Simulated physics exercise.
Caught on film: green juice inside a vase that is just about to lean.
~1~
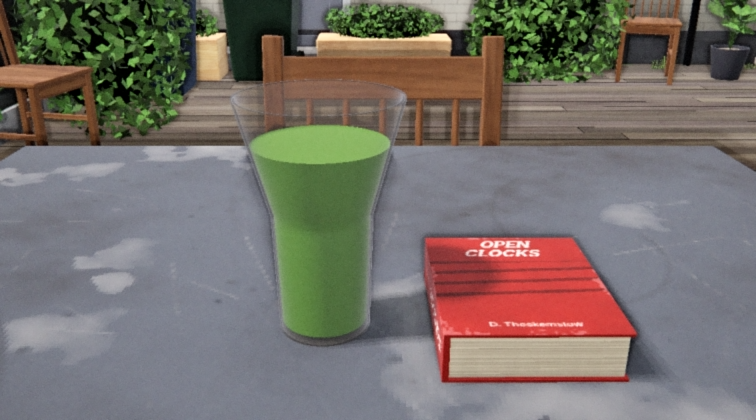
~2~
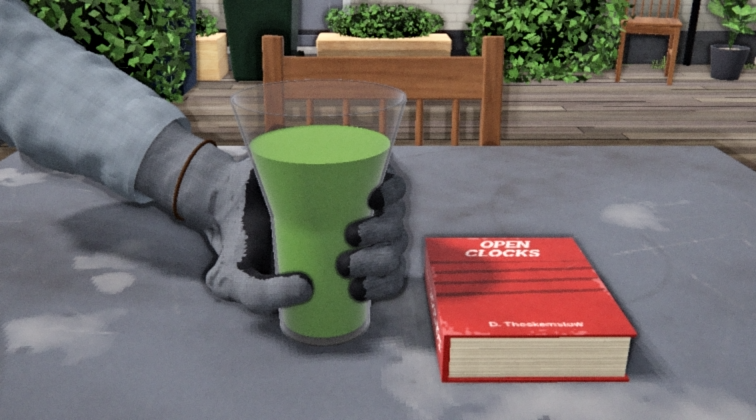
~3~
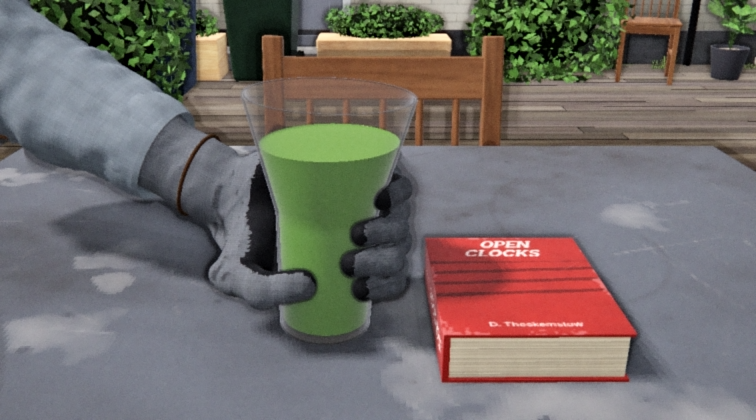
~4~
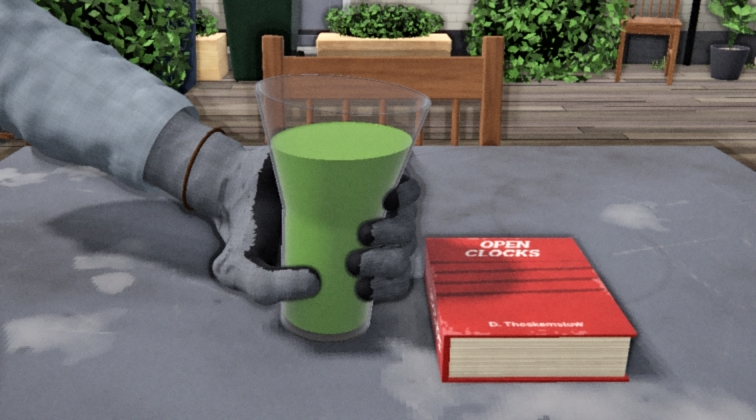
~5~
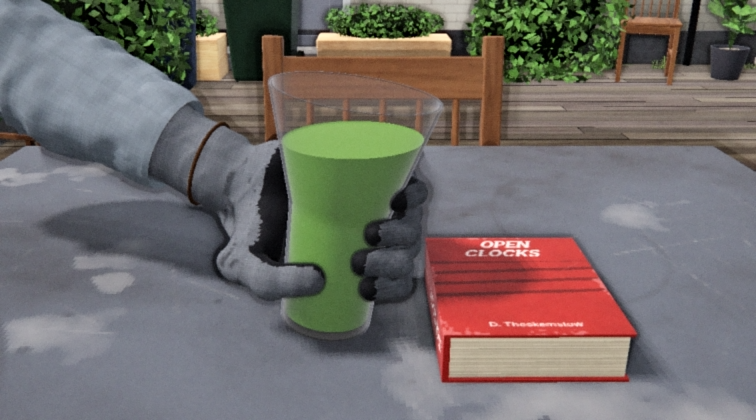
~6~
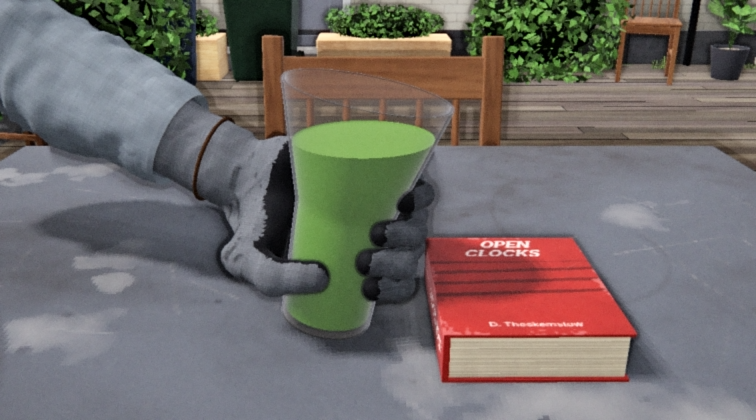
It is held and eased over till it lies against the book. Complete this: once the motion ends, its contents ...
Its contents have partly come out.
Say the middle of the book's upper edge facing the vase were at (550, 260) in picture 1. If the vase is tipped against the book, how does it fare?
Then it overflows.
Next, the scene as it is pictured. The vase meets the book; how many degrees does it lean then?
Roughly 50°.
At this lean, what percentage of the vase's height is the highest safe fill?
Roughly 65 percent of its height.
A moment on, the vase leans by about 30°; all is still inside.
Further on, the vase leans by about 45°; a puddle lies under it; about three quarters of the green juice is inside.
When it is over, the vase leans by about 50°, against the book; a puddle lies under it; about three quarters of the green juice is inside.
